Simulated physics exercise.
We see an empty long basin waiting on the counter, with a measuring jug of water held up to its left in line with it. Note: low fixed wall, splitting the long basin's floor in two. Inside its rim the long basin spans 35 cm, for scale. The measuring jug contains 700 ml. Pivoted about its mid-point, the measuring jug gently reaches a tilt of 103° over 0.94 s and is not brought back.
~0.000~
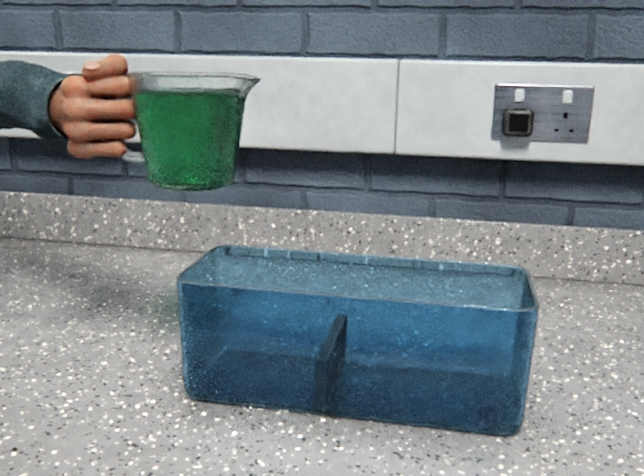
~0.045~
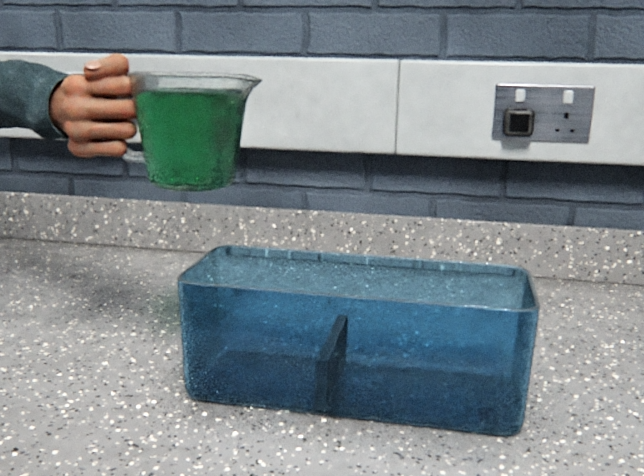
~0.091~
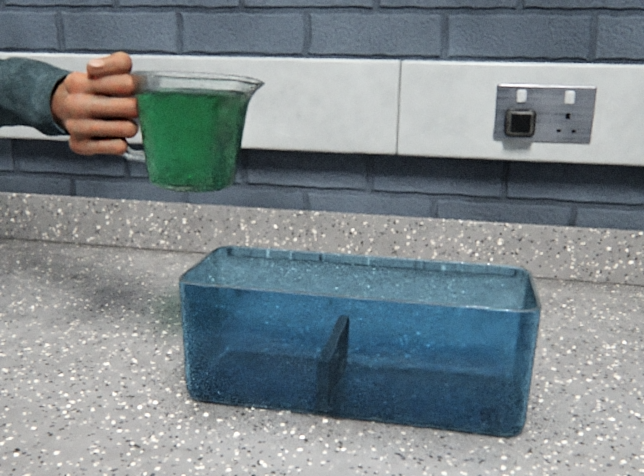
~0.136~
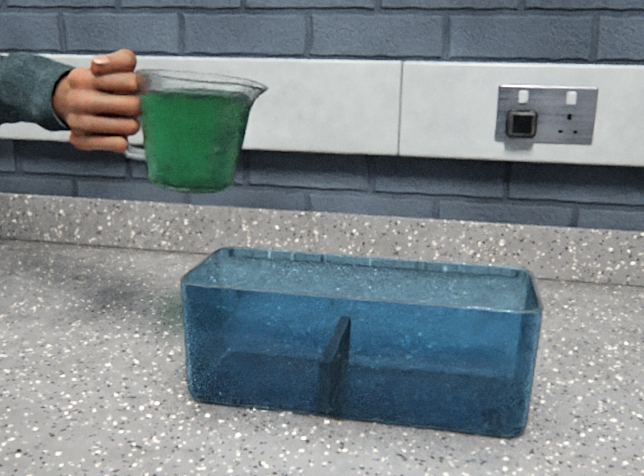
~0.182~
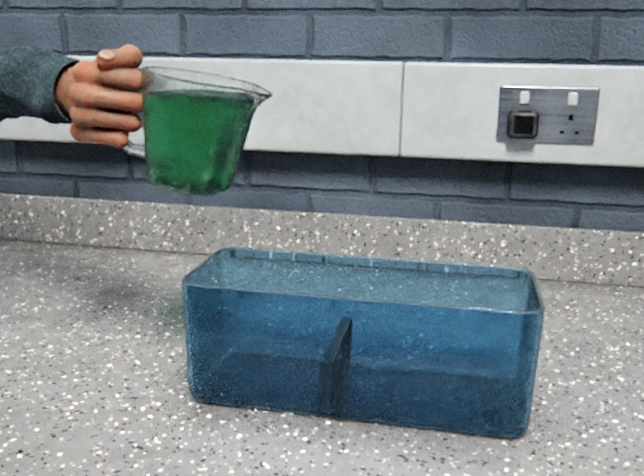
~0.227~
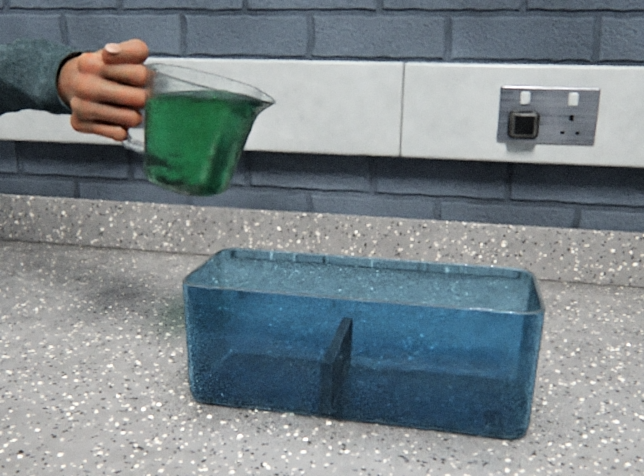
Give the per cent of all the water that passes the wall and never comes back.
I would say 26 percent.
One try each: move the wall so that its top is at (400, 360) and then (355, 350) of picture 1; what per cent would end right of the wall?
First try about 15 %, second try about 5 %.
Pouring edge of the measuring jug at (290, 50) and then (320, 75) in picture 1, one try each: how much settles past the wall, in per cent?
In turn about 80 and 95 per cent.
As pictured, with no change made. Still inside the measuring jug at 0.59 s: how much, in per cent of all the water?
Close to 68 in a hundred.
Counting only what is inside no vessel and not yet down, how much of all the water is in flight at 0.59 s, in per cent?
Around 22 percent.
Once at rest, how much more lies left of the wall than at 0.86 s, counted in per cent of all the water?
Near 28 percent, give or take.
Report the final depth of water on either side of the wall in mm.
The left ends up at roughly 28 mm, with the right at roughly 8 mm.
By 0.59 s the tilt is 72° and 68 per cent is still to pour, 4 is left of the wall and 6 right of it.
By 0.86 s the tilt is 101° and 14 per cent is still to pour, 44 is left of the wall and 25 right of it.
By 1.14 s the tilt is 103° and 0 per cent is still to pour, 71 is left of the wall and 26 right of it.
By 1.44 s the tilt is 103° and 0 per cent is still to pour, 72 is left of the wall and 26 right of it.
At rest 72 per cent lies left of the wall, 26 right of it and 2 outside.
